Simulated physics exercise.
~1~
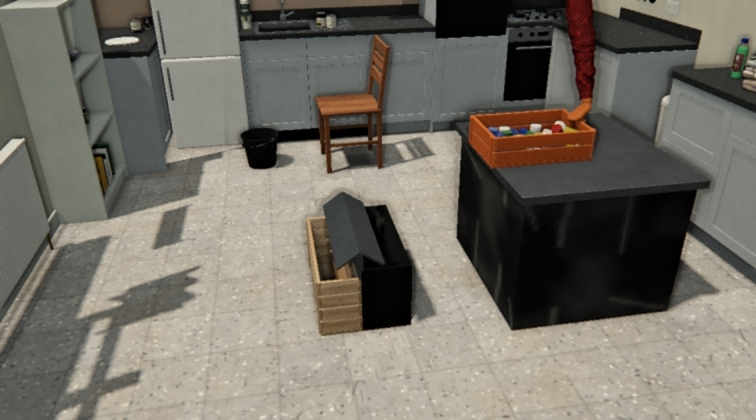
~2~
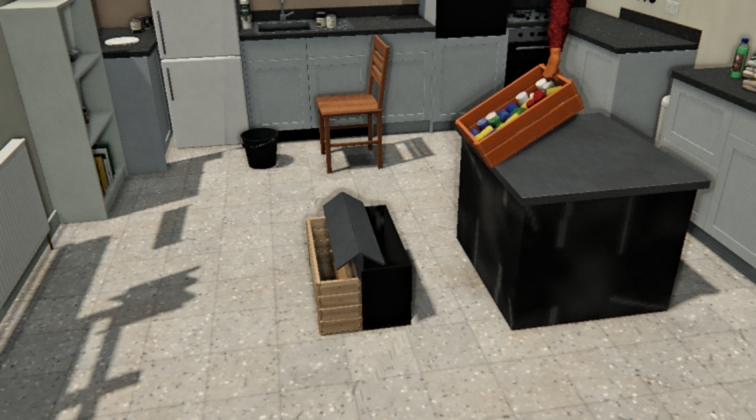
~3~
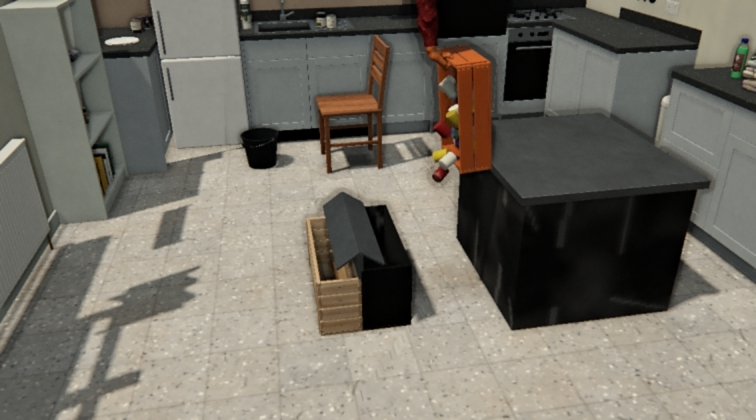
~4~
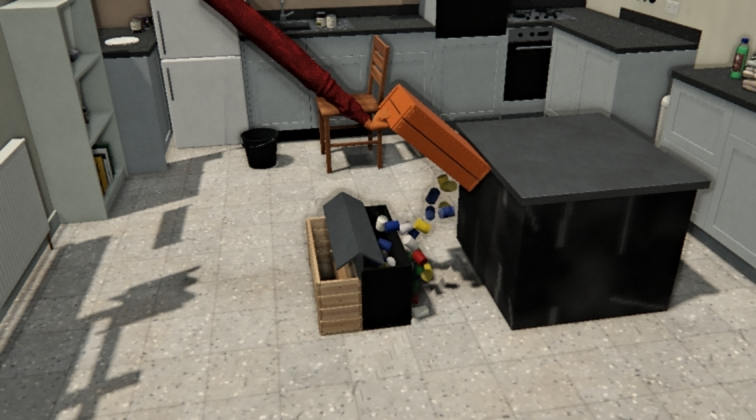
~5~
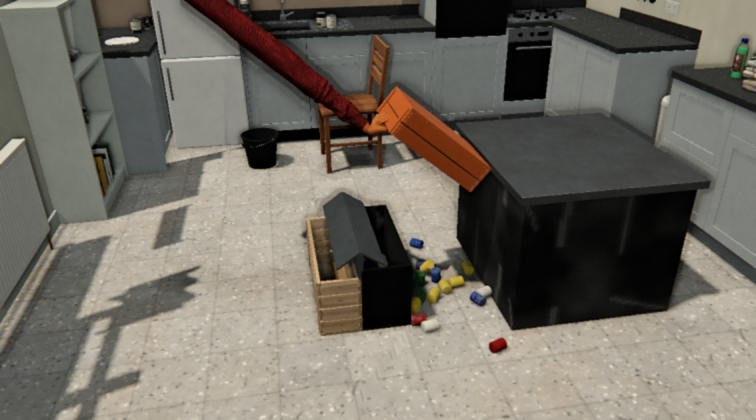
A red-sleeved arm tipping an orange crate off a dark kitchen bench, spilling colourful jars into a black box and across the floor.
